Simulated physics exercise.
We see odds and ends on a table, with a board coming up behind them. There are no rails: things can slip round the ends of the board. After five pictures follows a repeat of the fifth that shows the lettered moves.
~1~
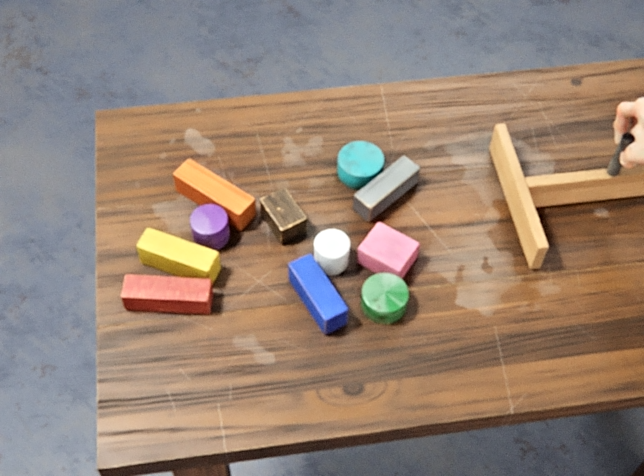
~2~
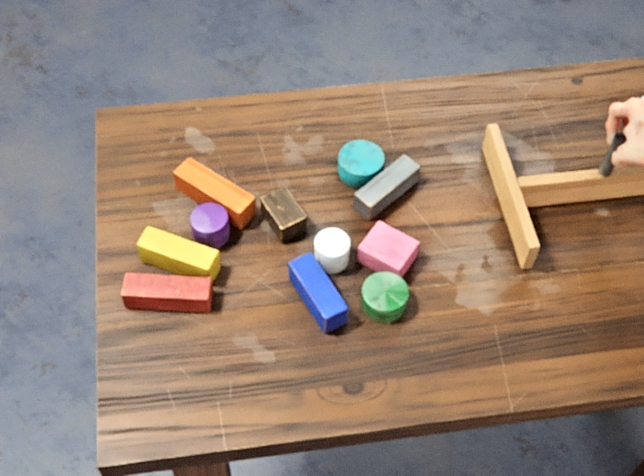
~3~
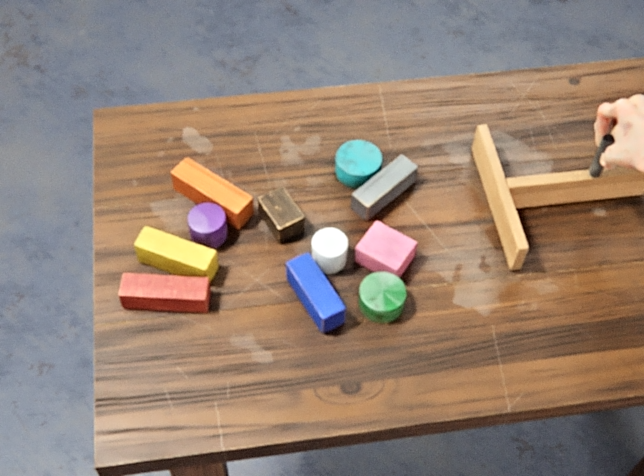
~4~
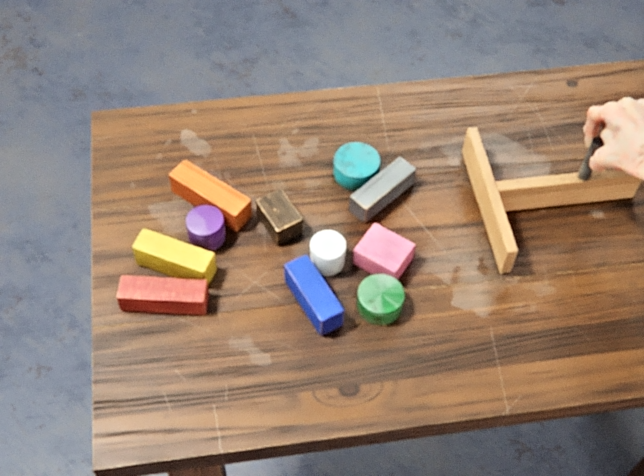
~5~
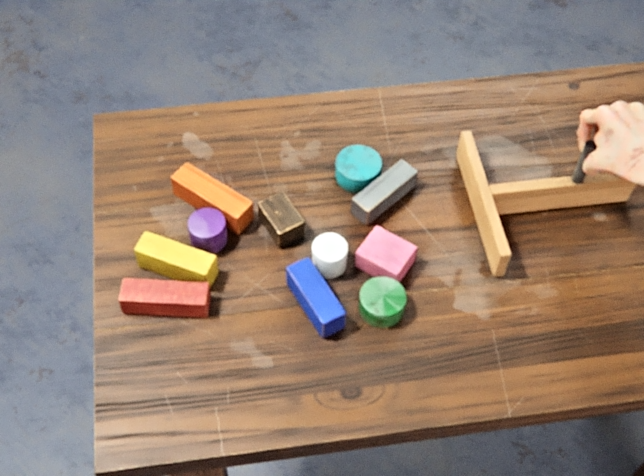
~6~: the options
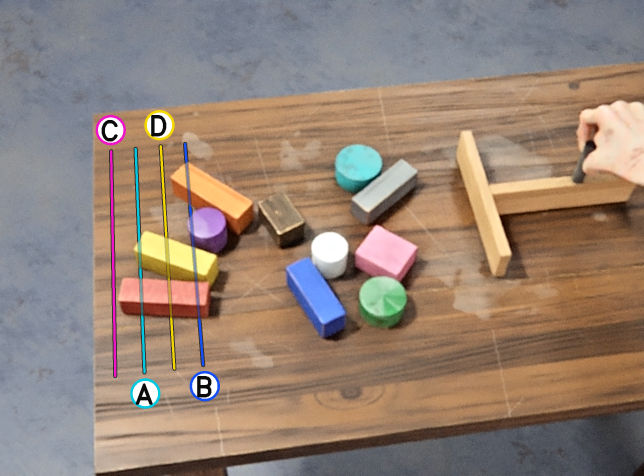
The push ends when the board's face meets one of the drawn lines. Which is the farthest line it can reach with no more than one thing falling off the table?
No farther than B.
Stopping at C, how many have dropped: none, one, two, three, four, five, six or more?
In all, six or more.
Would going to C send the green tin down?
By then, no.
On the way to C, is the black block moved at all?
Yes.
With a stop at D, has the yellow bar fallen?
Yes.
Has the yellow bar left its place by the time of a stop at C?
Yes.
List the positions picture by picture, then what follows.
Green tin (385, 299); black block (283, 216); pink block (388, 253), in the first picture.
Board (513, 182); orange stick (215, 193), in the second picture.
Board (502, 183); yellow bar (177, 256), in the third picture.
Board (491, 186); blue stick (314, 295), in the fourth picture.
Board (485, 190); purple tin (208, 231); red bar (166, 298); green tin (382, 302), in the fifth picture.
On the copy, A at (140, 251); B at (193, 245); C at (113, 254); D at (167, 248).
On B. First, board (382, 201); turquoise tin (333, 163); grey stick (342, 208).
Then, board (277, 212); purple tin (185, 238); orange stick (183, 189).
Finally, board (195, 221); red bar (101, 313); yellow bar (107, 269); none fallen.
By contrast, A drops four; C drops seven; D drops three.
